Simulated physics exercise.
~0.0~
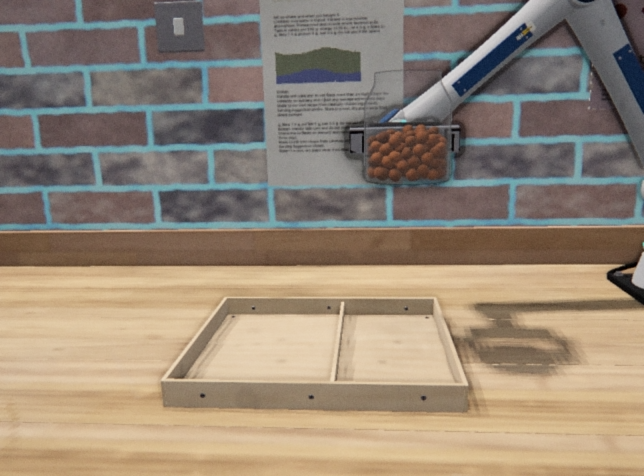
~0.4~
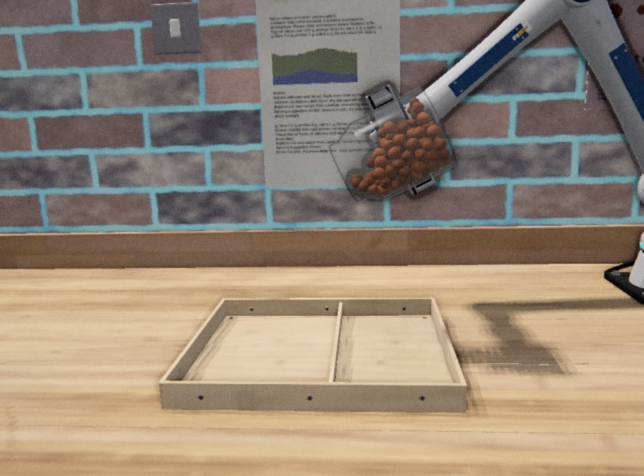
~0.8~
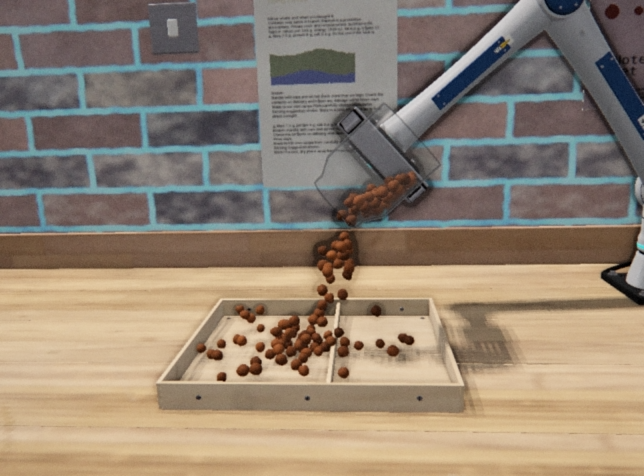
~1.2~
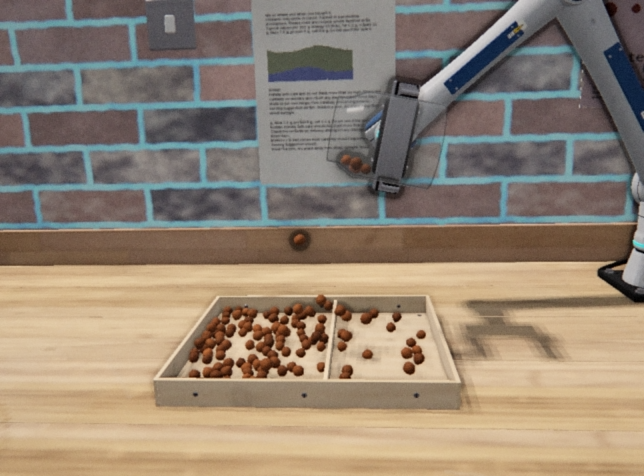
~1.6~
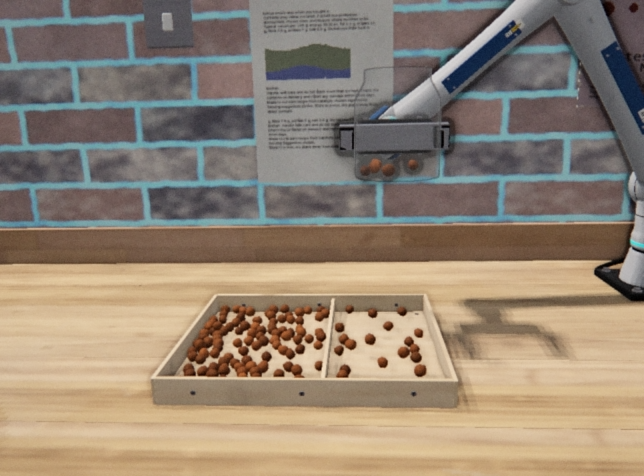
A white and blue robot arm reaches in from the right, holding a clear jar of brown hazelnuts before a brick wall with bluish joints, a pinned poster and a switch plate. Seen from the front, a shallow wooden tray with a cross wall sits on a pale wood table below. The arm tips the jar to the left until the nuts pour down and scatter across both parts of the tray. It then turns the jar back as a last few drop. Finally the jar is upright with a few nuts inside, and most lie in the tray's left part.
